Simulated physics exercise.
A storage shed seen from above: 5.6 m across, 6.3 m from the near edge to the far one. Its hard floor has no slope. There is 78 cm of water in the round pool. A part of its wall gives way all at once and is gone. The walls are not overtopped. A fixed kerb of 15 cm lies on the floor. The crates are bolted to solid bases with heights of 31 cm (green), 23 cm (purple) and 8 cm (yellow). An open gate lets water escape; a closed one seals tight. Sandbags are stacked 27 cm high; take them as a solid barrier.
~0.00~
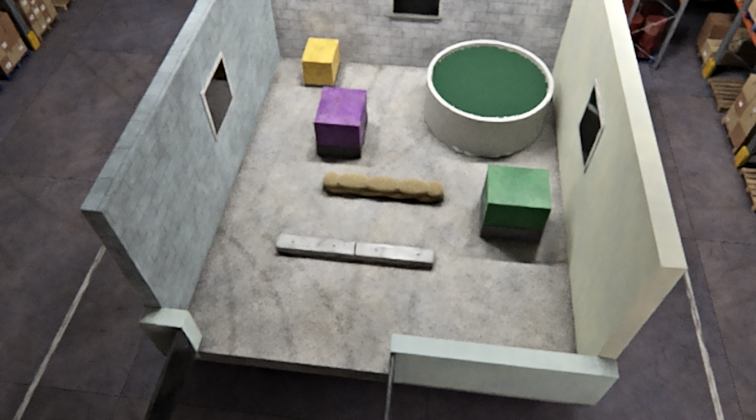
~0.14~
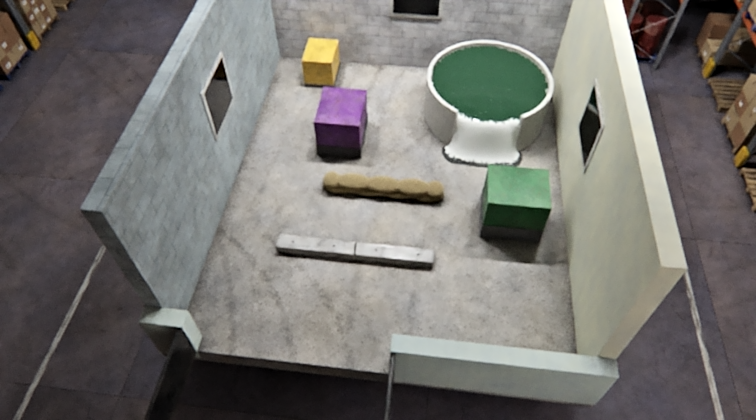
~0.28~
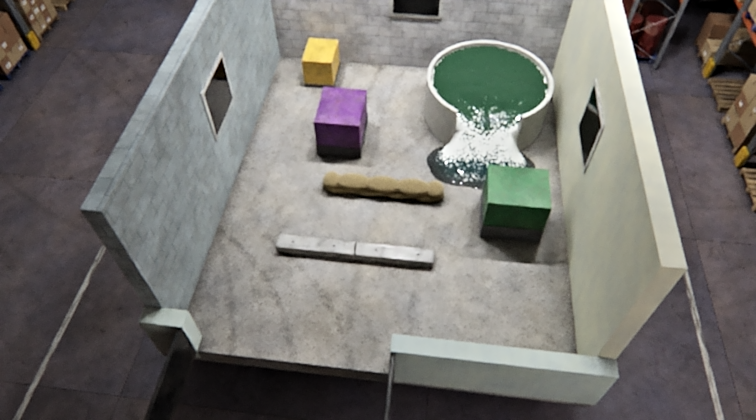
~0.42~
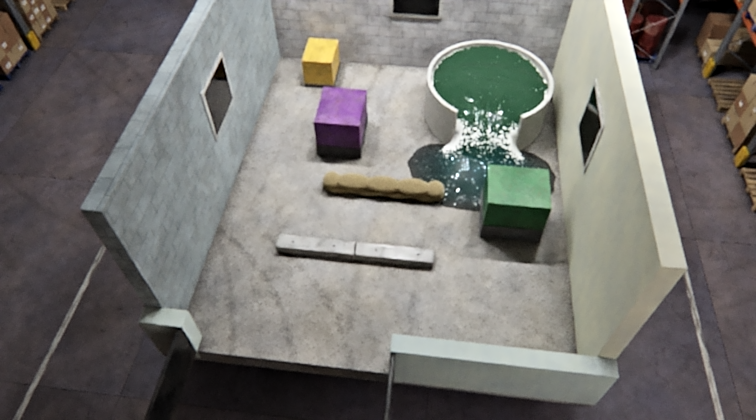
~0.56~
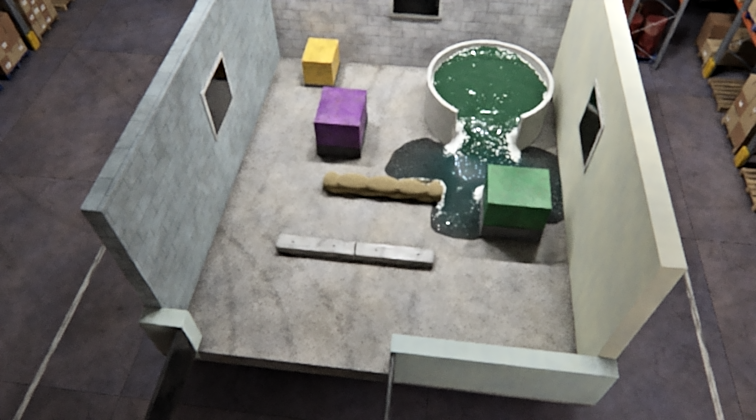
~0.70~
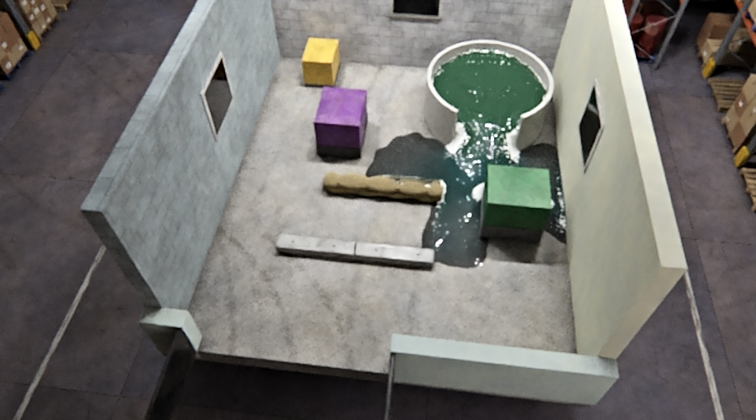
Dark green water burst through the front of a round white pool and poured onto the gray floor, spreading around the green box and along the sandbags, while the purple and yellow boxes stayed put.
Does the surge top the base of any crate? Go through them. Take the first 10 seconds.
One by one: The green crate is soaked; the purple crate stays dry; the yellow crate gets wet.
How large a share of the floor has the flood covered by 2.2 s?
Some 60 per cent of it.
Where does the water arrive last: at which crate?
It is the yellow one.
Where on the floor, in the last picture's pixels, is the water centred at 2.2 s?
Near (472, 169).
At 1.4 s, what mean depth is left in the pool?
Roughly 48 cm on average.
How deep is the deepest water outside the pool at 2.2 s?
Roughly 37 cm.
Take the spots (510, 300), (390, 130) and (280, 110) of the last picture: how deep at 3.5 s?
In that order: 12, 3 and 3 cm.
After 1.4 s water covers 30 % of the floor and is deepest (50 cm) near (498, 197); green plinth reached, purple plinth reached, yellow plinth not reached.
After 2.2 s water covers 60 % of the floor and is deepest (37 cm) near (498, 197); green plinth reached, purple plinth reached, yellow plinth not reached.
After 3.5 s water covers 70 % of the floor and is deepest (28 cm) near (444, 192); green plinth reached, purple plinth reached, yellow plinth reached.
After 6.0 s water covers 95 % of the floor and is deepest (20 cm) near (515, 81); green plinth reached, purple plinth reached, yellow plinth reached.
After 10.0 s water covers 95 % of the floor and is deepest (12 cm) near (352, 175); highest at the green plinth 54 cm, highest at the purple plinth 11 cm, highest at the yellow plinth 14 cm.
